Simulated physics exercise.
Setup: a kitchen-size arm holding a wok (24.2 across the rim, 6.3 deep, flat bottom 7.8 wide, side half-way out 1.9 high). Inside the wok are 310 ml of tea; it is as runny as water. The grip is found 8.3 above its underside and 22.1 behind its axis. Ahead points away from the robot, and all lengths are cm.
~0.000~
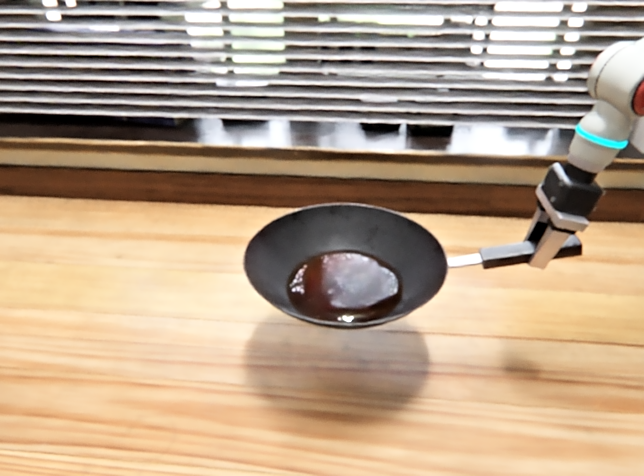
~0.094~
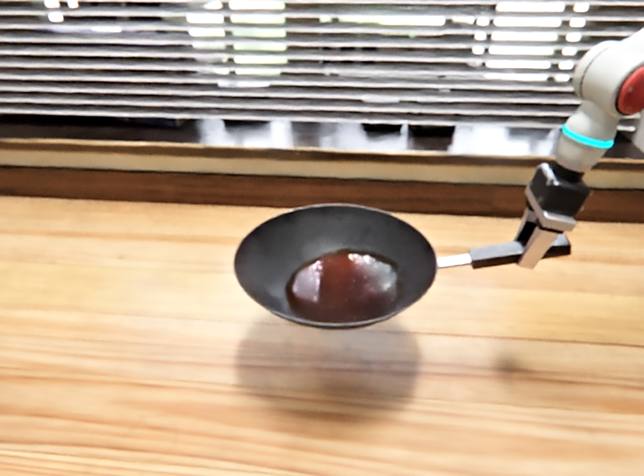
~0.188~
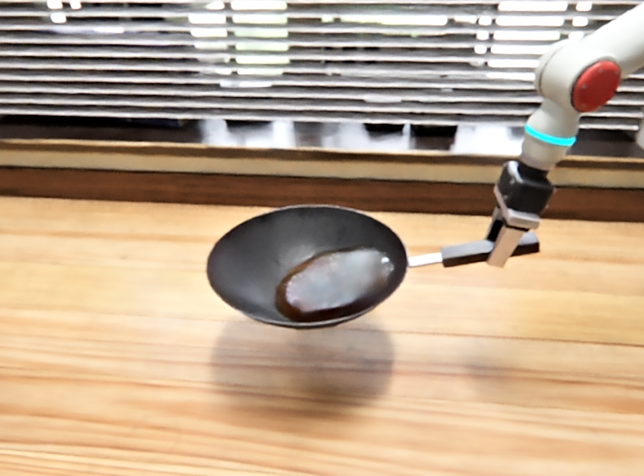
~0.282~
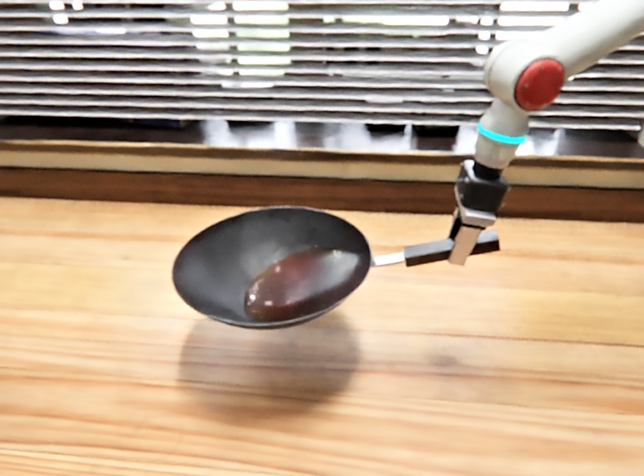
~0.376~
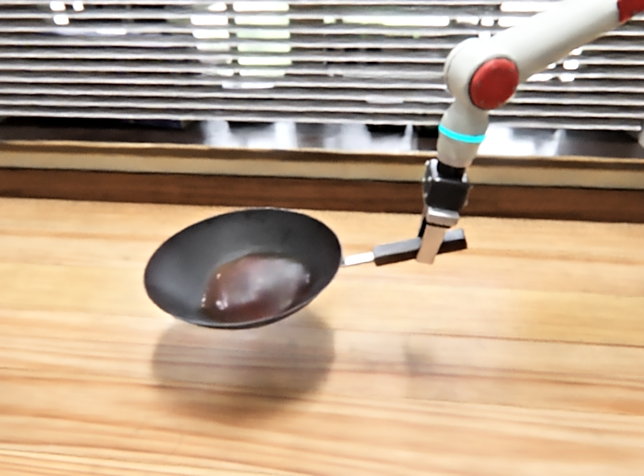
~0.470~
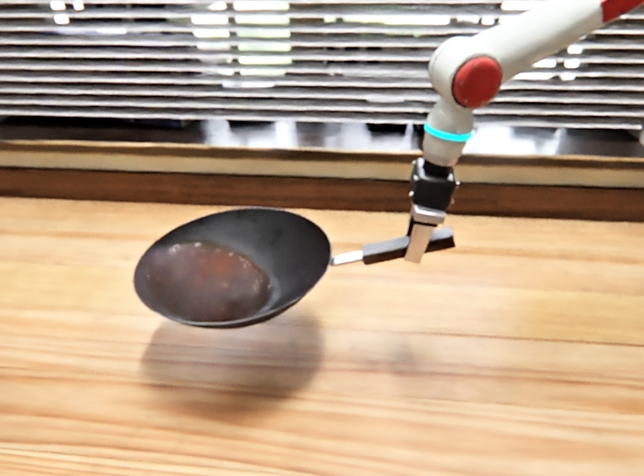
A robot arm moves a wok of dark tea left as the liquid sloshes inside.
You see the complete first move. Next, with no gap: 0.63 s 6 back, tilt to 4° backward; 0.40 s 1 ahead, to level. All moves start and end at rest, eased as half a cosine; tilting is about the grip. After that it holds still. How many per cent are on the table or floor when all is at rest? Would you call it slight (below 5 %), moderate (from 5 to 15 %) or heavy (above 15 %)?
I would call it heavy.
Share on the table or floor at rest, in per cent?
I'd say somewhere near 30 in a hundred.
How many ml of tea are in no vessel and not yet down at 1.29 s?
I'd say around 0 ml.
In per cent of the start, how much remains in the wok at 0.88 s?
I'd estimate roughly 75 in a hundred.
After 0.88 s, tilted 2° backward, liquid up to 17 above the table; 225 ml in the wok, 80 ml on the table or floor.
After 1.29 s, tilted 2° backward, liquid up to 16 above the table; 210 ml in the wok, 95 ml on the table or floor.
After 1.70 s, level, liquid up to 16 above the table; 210 ml in the wok, 95 ml on the table or floor.
After 2.50 s, level, liquid up to 15 above the table; 210 ml in the wok, 95 ml on the table or floor.
At rest, 210 ml in the wok, 95 ml on the table or floor. That is 31 % on the table or floor.
